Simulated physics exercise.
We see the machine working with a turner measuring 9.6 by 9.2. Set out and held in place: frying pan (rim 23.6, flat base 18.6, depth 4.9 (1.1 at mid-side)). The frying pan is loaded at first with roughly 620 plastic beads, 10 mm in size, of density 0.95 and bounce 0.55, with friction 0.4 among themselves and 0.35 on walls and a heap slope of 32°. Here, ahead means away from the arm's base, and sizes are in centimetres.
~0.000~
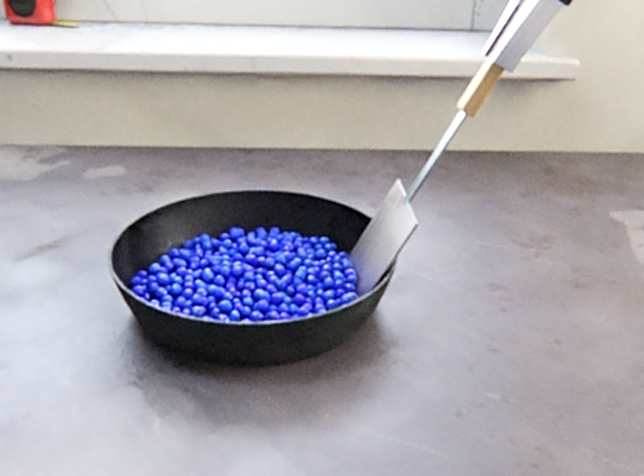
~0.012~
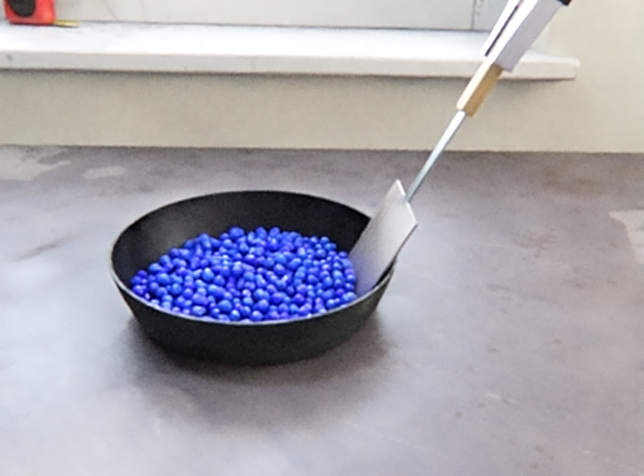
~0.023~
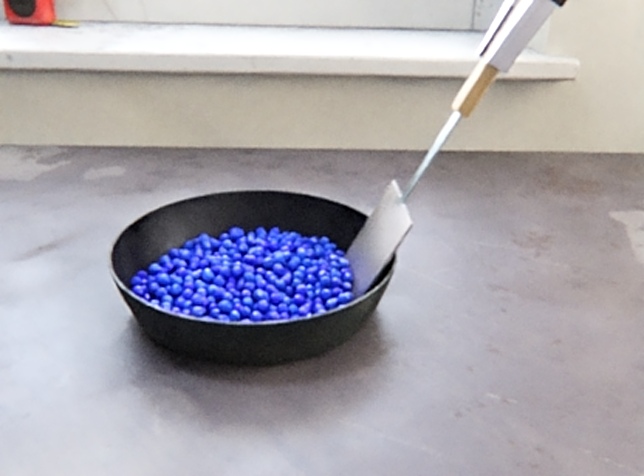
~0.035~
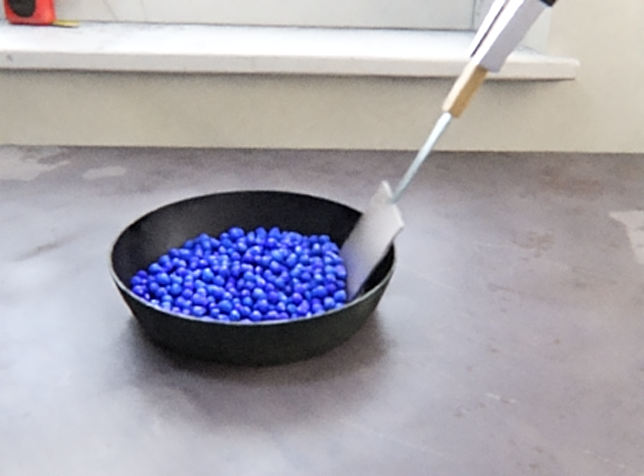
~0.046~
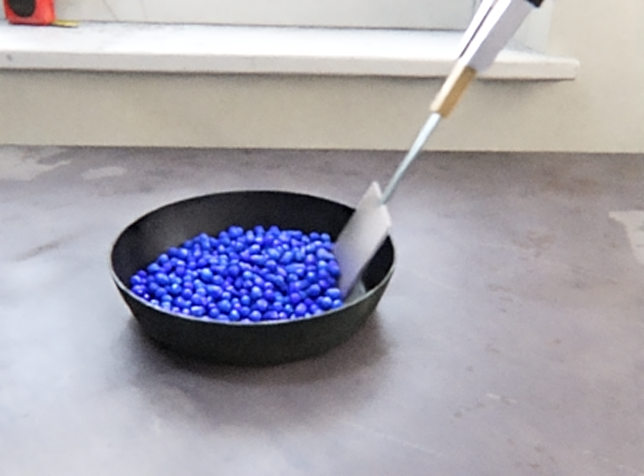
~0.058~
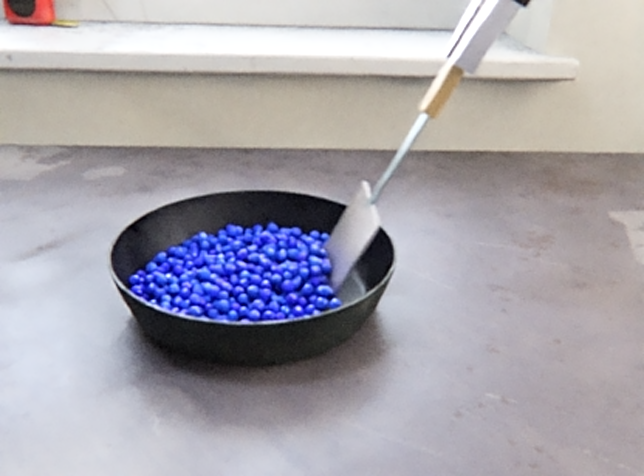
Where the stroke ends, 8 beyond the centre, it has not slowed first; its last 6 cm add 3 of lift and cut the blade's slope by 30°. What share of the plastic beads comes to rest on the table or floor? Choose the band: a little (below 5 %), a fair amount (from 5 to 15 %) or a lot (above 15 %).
It is a fair amount, from 5 to 15 %.
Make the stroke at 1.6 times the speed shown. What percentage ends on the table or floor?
20 %.
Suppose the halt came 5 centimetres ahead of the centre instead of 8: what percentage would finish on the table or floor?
Then the share is near 0 in a hundred.
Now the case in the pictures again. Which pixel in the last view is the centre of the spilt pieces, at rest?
About (46, 292).
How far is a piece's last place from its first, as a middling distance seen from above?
The figure is about 4 cm.
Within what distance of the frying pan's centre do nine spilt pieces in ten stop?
Distance from centre: Approx. 25 cm.
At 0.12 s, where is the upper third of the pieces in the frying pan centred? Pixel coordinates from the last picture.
Around (237, 267).
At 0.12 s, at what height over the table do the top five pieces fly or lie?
Somewhere near 5 cm, I'd say.
By 0.12 s, sloping 63°, highest piece 5 above the table; 622 in the frying pan.
By 0.18 s, sloping 53°, highest piece 6 above the table; 622 in the frying pan.
By 0.41 s, sloping 33°, highest piece 6 above the table; 571 in the frying pan, 46 on the table or floor, 5 on the blade or in flight.
By 1.46 s, sloping 33°, highest piece 5 above the table; 571 in the frying pan, 51 on the table or floor.
Final count, 571 in the frying pan, 51 on the table or floor. That is 8 % on the table or floor.
